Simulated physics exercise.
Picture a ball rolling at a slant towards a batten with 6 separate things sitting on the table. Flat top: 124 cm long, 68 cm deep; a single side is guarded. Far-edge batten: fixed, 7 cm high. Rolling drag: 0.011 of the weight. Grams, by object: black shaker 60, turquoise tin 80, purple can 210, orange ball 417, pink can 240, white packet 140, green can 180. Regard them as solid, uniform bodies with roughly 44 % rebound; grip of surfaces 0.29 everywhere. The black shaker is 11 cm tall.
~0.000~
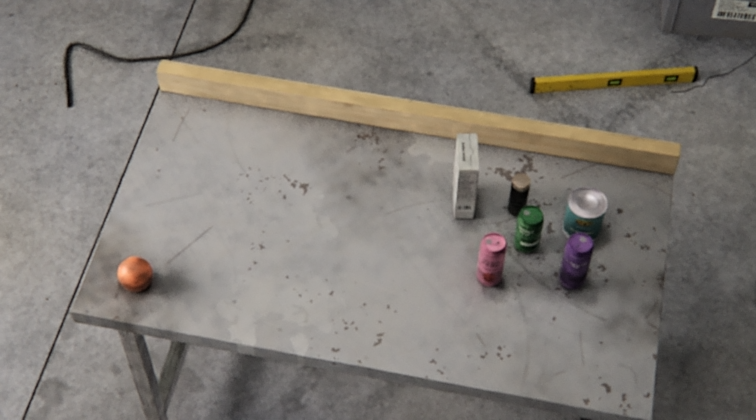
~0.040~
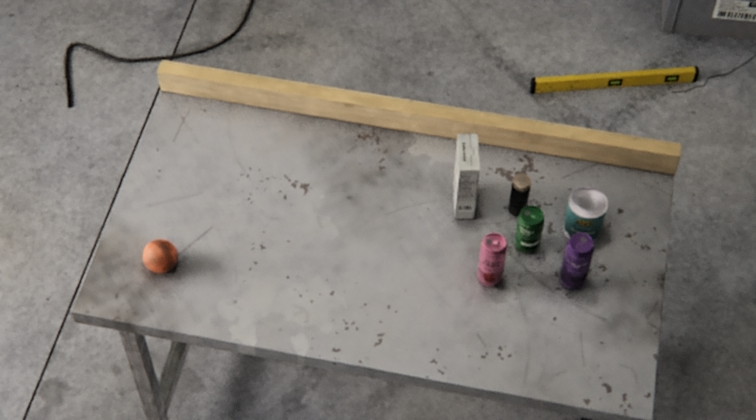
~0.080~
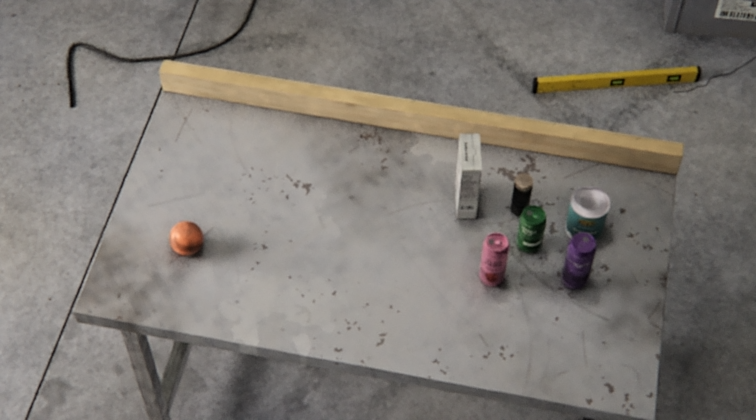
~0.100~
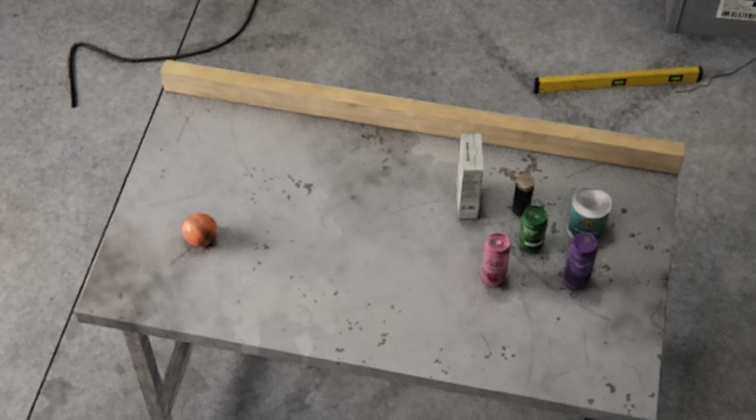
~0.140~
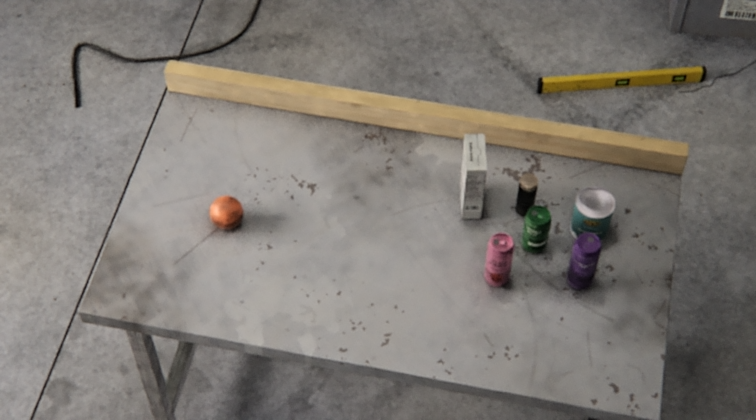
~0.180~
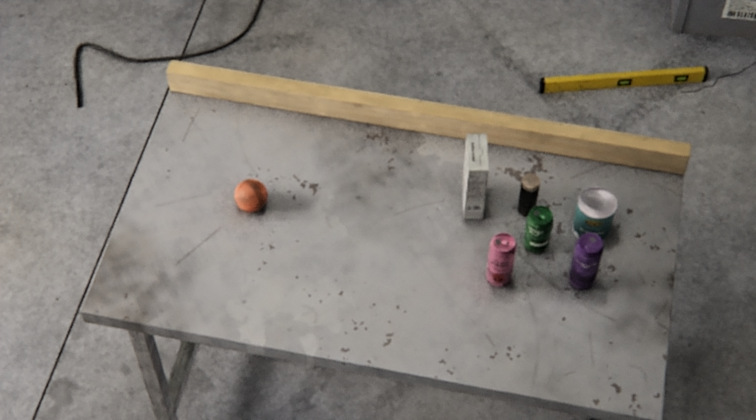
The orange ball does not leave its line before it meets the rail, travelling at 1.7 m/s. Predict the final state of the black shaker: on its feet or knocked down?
Down.
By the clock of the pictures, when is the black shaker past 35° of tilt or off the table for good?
That comes at close to 1.2 seconds.
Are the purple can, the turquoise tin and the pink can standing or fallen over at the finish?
Well, the purple can holds steady, the turquoise tin holds steady, and the pink can holds steady.
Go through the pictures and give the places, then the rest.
Orange ball (135, 274); black shaker (519, 195), in the first picture.
Orange ball (160, 256); pink can (492, 260), in the second picture.
Orange ball (187, 238); green can (531, 230), in the third picture.
Orange ball (200, 230); purple can (580, 262), in the fourth picture.
Orange ball (226, 212); white packet (473, 177), in the fifth picture.
Orange ball (251, 196); black shaker (529, 195), in the sixth picture.
By 0.68 s, orange ball near (434, 180).
By 1.28 s, orange ball near (530, 262); black shaker on its side near (569, 202); white packet tilted 73°.
By 2.78 s, black shaker on its side near (576, 202); white packet on its side.
When it is over (3.2 s), lying over on the table, black shaker and white packet; the other 4 within 4 cm of the start. End places, in pixels of the last picture, black shaker near (576, 202).
